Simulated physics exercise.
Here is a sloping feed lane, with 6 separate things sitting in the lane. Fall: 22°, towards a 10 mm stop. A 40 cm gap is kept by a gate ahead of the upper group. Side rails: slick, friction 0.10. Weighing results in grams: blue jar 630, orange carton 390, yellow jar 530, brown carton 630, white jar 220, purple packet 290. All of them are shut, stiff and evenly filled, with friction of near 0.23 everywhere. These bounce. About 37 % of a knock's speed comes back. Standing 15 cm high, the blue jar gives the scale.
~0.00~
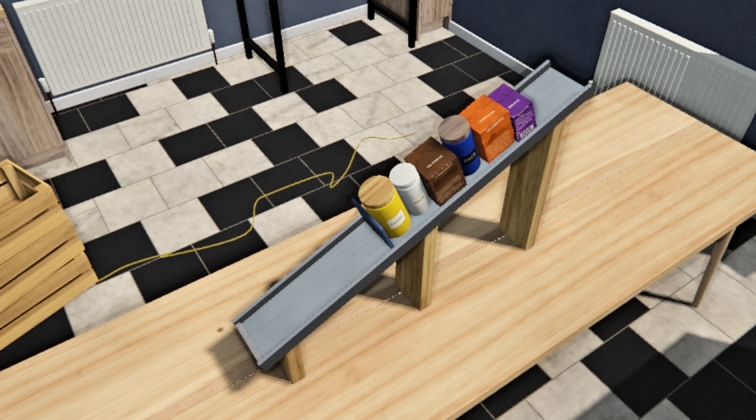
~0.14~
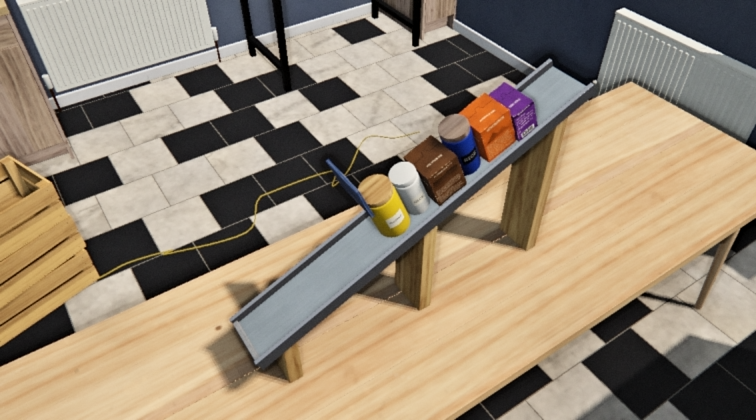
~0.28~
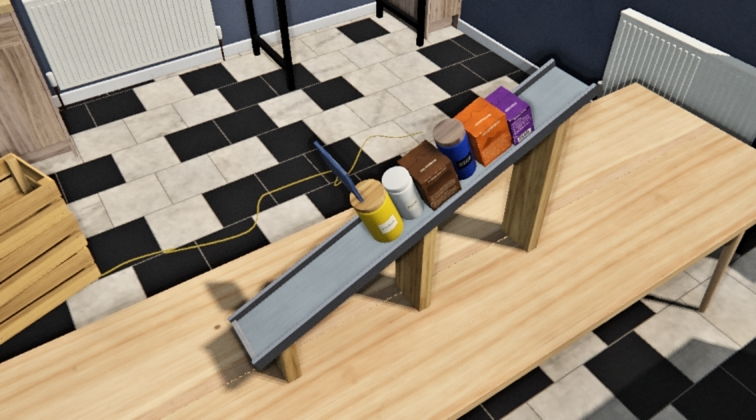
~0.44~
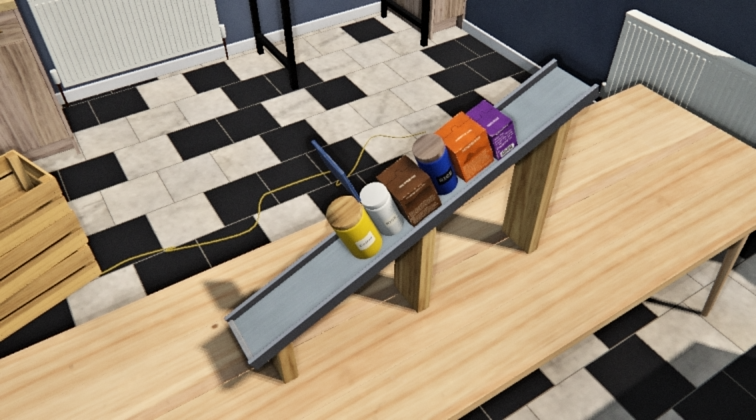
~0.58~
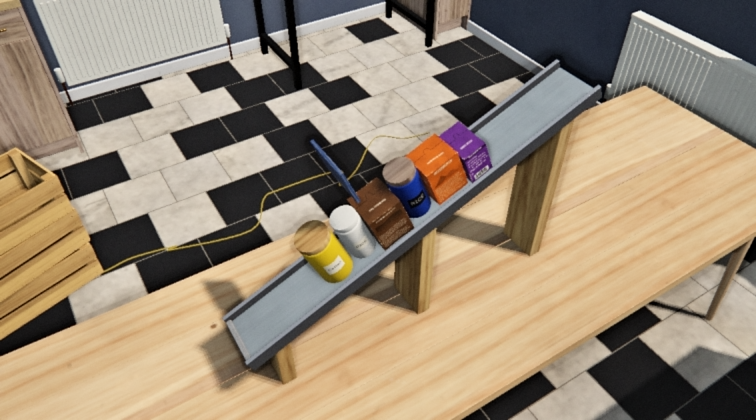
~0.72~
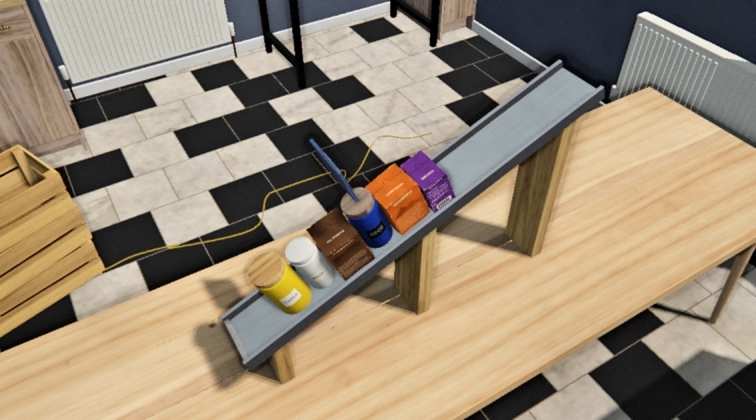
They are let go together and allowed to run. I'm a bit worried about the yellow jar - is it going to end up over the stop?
Yes, it does.
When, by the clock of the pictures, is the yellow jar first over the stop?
That first happens close to 0.9 seconds.
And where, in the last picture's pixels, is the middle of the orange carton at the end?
Look near (298, 273) and you'll find it.
After 0.82 s, leader 1 cm from the stop; yellow jar near (243, 312).
After 1.02 s, yellow jar now over the stop; orange carton 23° off its base; white jar 16° off its base.
After 1.22 s, white jar 31° off its base; blue jar 14° off its base; brown carton 11° off its base.
After 1.42 s, white jar now over the stop.
In the end (2.6 s), over the stop, yellow jar and white jar; the other 4 in the lane.
